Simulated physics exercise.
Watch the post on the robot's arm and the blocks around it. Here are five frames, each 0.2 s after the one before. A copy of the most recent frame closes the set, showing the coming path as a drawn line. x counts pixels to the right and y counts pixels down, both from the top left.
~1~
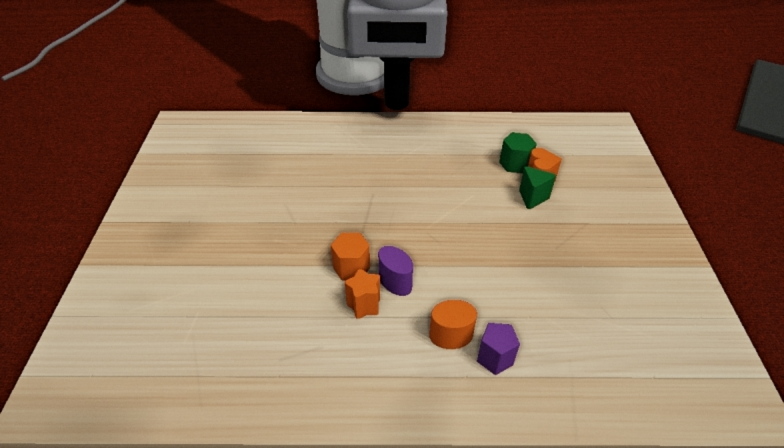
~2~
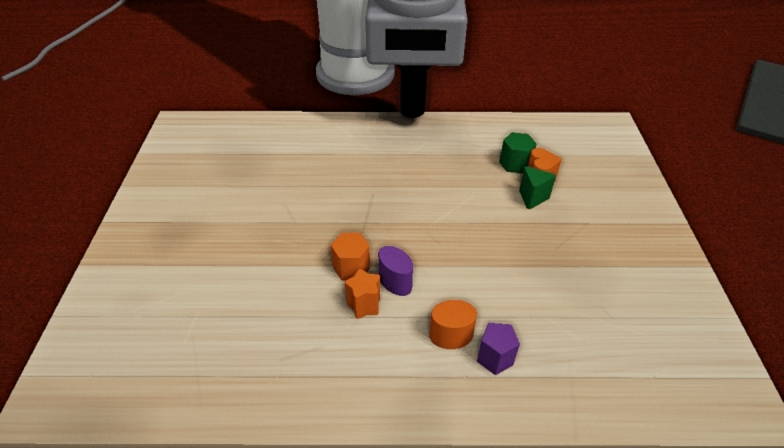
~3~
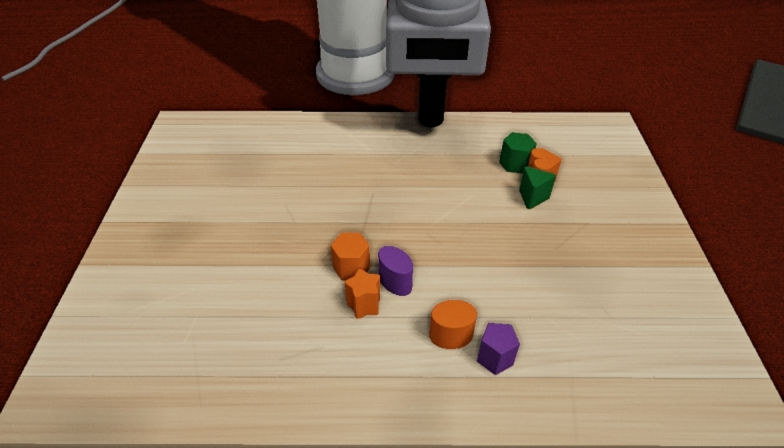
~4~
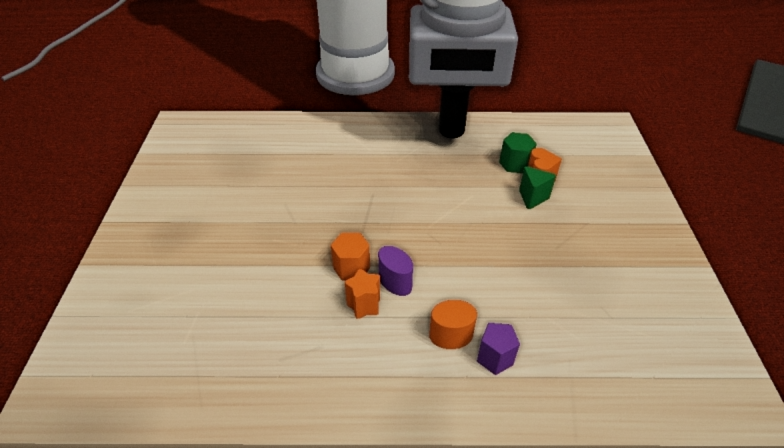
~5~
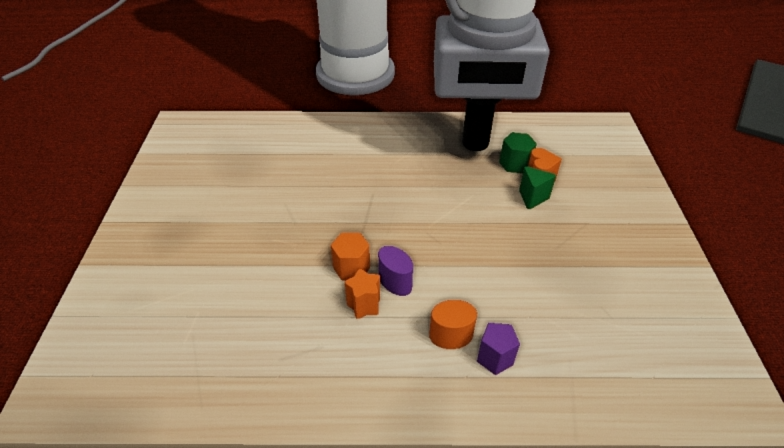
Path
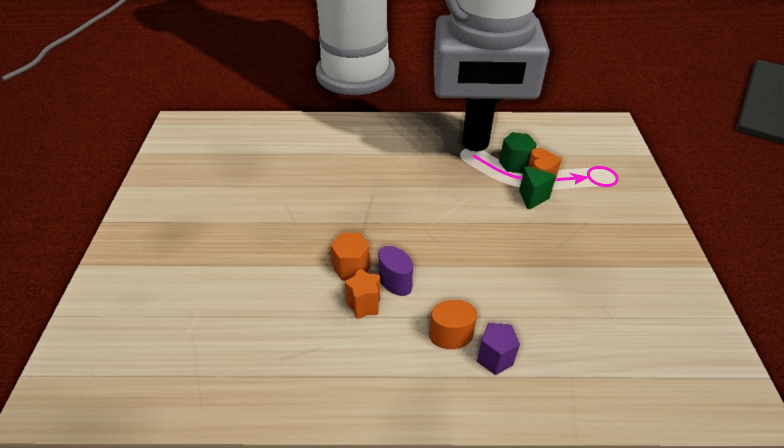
A robot arm with a black post slides steadily rightward and slightly nearer along the far edge of a pale wooden table, seen from a fixed, raised view facing the arm. Two green blocks and an orange one cluster at the upper right, while three orange and two purple blocks sit around the middle and lower centre. The post draws close beside the green hexagonal block, and every block stays still.
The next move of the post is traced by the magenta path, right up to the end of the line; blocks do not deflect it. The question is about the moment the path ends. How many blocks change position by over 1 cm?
That makes 2 blocks.
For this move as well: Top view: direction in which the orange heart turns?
If we look at it from overhead, the orange heart pivots clockwise.
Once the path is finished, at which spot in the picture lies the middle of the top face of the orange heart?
I predict (632, 172).
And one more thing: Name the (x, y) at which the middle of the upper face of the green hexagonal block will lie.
It comes to (569, 137).
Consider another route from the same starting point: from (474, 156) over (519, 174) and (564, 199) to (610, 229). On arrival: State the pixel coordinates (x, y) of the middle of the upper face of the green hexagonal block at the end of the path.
Near (556, 145).
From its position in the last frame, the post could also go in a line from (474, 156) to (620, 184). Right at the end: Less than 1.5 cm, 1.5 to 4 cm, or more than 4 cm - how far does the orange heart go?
Of the three bands, it's 1.5 to 4 cm.
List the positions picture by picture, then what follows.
In the first frame, lower end of the post (397, 104), tops of blocks, green hexagonal block (520, 141), green three-sided block (539, 175), orange heart (545, 158).
In the second frame, post (413, 112), blocks as before.
In the third frame, post (431, 121), blocks as before.
In the fourth frame, post (452, 132), blocks as before.
In the fifth frame, post (475, 145), green hexagonal block (520, 141), green three-sided block (539, 175), orange heart (545, 158).
The drawn path runs from (474, 156) over (511, 175) and (558, 180) to (603, 176).
What follows on the original path. One third of the way, post (514, 164); green hexagonal block (540, 144), turned 55° anticlockwise; orange heart (556, 161), turned 45° clockwise.
Two thirds of the way, post (561, 168); green hexagonal block (564, 138); orange heart (596, 166), turned 75° clockwise.
At the end, post (607, 165); green hexagonal block (569, 137), turned 170° anticlockwise; green three-sided block not moved; orange heart (632, 172), turned 150° clockwise.
